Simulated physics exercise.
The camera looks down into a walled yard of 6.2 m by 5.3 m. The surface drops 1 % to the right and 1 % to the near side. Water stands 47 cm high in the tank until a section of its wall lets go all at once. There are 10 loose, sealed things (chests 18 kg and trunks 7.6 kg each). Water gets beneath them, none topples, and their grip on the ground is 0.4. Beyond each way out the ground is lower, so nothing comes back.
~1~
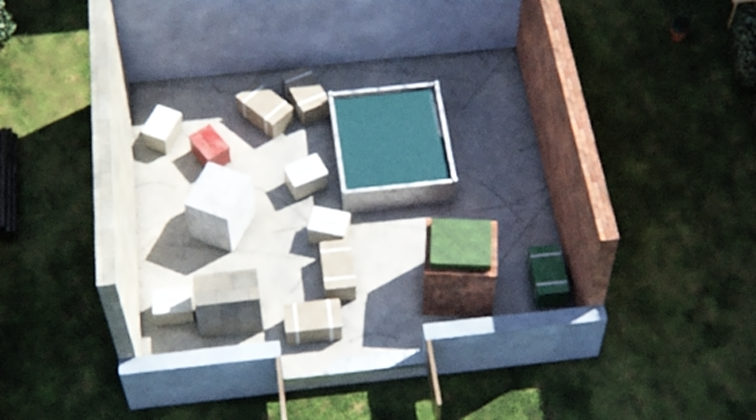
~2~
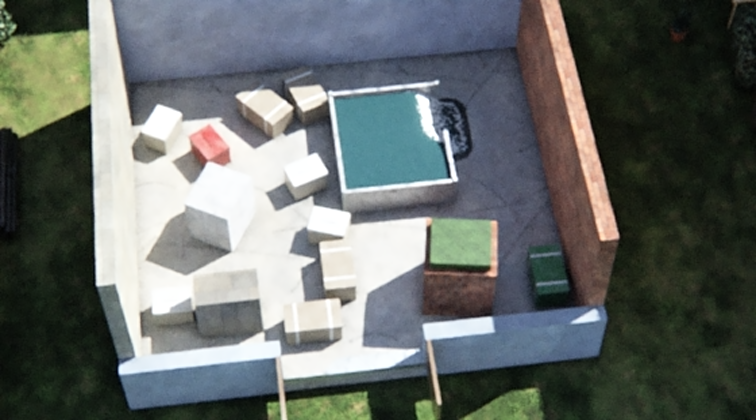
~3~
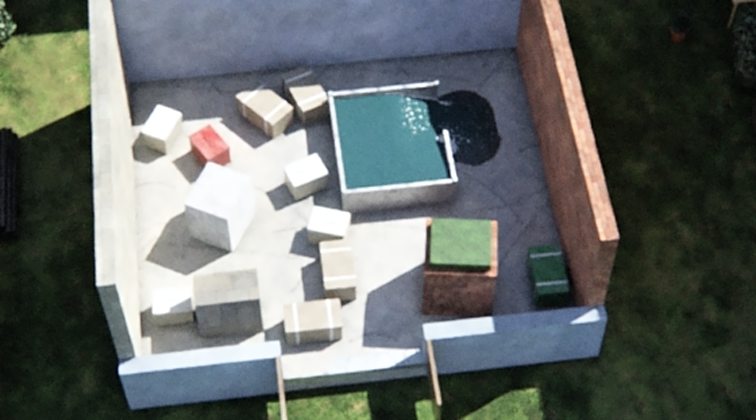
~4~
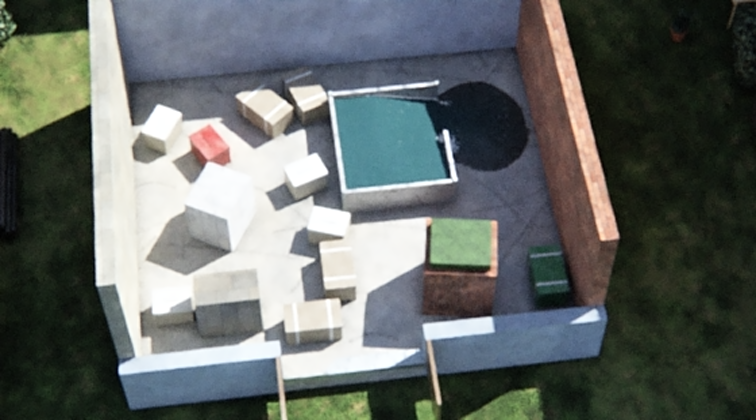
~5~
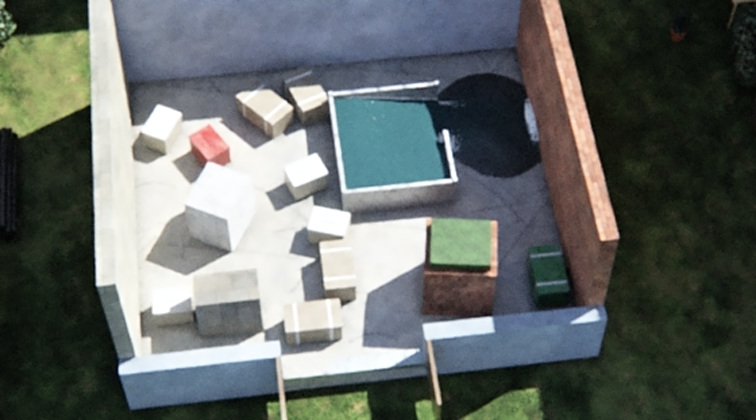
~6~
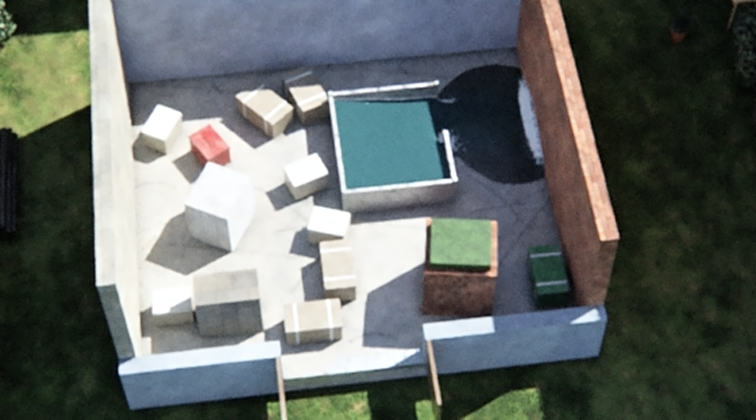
In a walled yard, water pours from a pool's right side and spreads to the brick wall.
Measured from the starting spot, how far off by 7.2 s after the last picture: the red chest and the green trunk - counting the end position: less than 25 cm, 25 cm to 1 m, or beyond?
Red chest holds its place, green trunk slides a little.
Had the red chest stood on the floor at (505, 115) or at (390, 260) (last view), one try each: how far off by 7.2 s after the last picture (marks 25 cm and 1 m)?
In that order: It gets carried off; it barely shifts.
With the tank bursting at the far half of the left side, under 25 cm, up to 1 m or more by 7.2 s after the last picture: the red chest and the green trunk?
Then the red chest ends far away, the green trunk holds its place.
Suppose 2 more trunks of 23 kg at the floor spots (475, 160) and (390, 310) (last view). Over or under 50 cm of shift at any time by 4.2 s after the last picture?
In that order: More, short of it.
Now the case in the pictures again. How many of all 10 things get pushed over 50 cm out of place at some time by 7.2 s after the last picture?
That makes 3.
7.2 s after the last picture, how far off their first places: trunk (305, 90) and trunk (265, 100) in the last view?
In that order: 100 cm, 80 cm.
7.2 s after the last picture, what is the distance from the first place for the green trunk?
Roughly 60 cm.
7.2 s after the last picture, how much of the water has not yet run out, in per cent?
About 98 per cent.
Then, 0.9 s after the last picture the red chest is near (209, 141), 0.0 m from its start, aground; the green trunk is near (548, 269), 0.0 m from its start, aground; 0 of 10 are out; 0 afloat.
Then, 2.8 s after the last picture the red chest is near (209, 141), 0.0 m from its start, aground; the green trunk is near (533, 294), 0.5 m from its start, afloat; 0 of 10 are out; 1 afloat.
Then, 4.8 s after the last picture the red chest is near (207, 142), 0.0 m from its start, aground; the green trunk is near (539, 289), 0.4 m from its start, afloat; 0 of 10 are out; 1 afloat.
Then, 7.2 s after the last picture the red chest is near (207, 142), 0.0 m from its start, aground; the green trunk is near (526, 296), 0.6 m from its start, afloat; 0 of 10 are out; 3 afloat.
